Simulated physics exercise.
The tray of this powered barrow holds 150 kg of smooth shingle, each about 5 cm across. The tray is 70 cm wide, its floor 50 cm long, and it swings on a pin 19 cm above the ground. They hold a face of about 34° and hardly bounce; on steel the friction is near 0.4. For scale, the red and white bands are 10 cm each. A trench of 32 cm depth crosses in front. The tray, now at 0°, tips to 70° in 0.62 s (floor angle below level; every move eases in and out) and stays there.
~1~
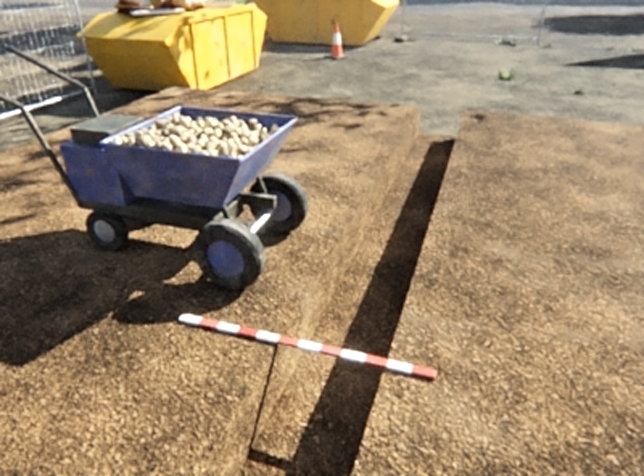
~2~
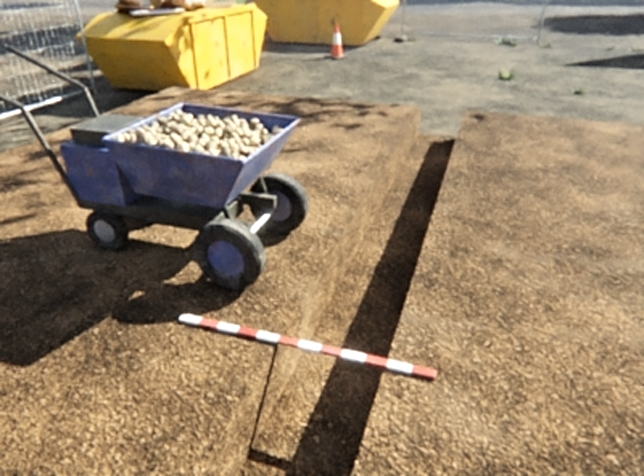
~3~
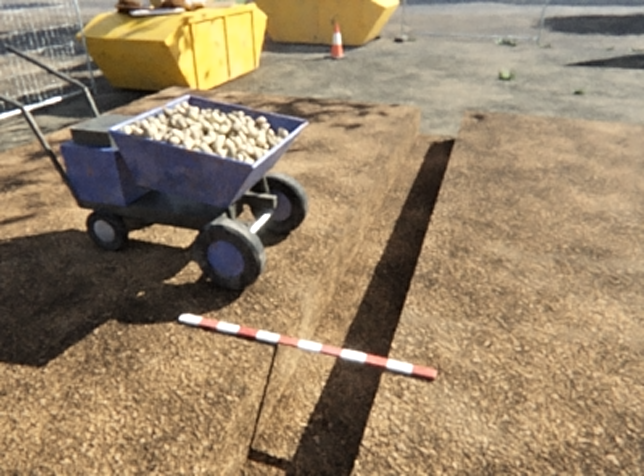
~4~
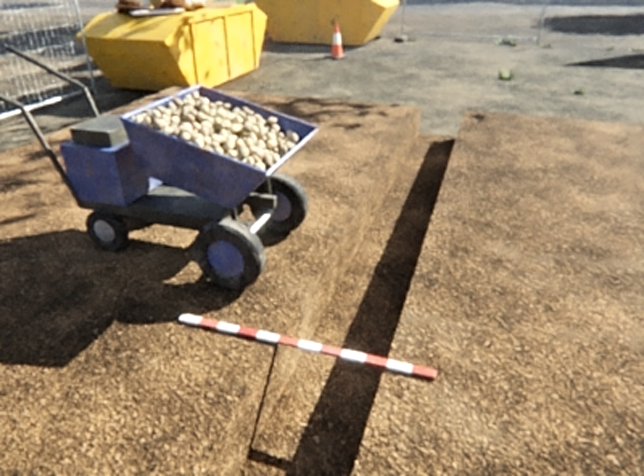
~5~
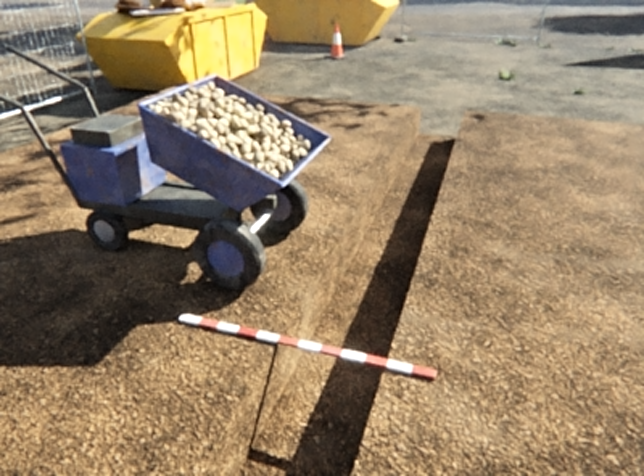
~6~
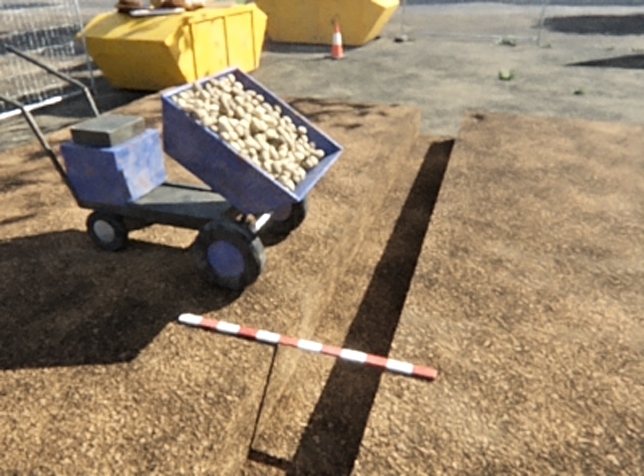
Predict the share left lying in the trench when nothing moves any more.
Some 69 per cent of it.
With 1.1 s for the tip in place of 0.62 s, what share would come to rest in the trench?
In that case some 85 per cent.
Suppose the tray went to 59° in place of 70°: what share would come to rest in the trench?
Then about 45 per cent.
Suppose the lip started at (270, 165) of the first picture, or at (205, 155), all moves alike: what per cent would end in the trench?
About 40 and 95 per cent.
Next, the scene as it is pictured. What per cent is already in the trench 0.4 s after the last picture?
Some 30 per cent.
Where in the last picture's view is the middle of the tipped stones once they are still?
Near (389, 313).
Then, 0.2 s after the last picture the floor is at 58°, 100 % in the tray; the foremost stones are at (327, 206).
Then, 0.4 s after the last picture the floor is at 70°, 64 % in the tray, 32 % in the trench, 4 % past the trench; the foremost stones are at (425, 284).
Then, 0.8 s after the last picture the floor is at 70°, 22 % in the tray, 47 % in the trench, 31 % past the trench; the foremost stones are at (609, 316).
Then, 2.7 s after the last picture the floor is at 70°, 0 % in the tray, 69 % in the trench, 31 % past the trench; the foremost stones are past the picture's edge.
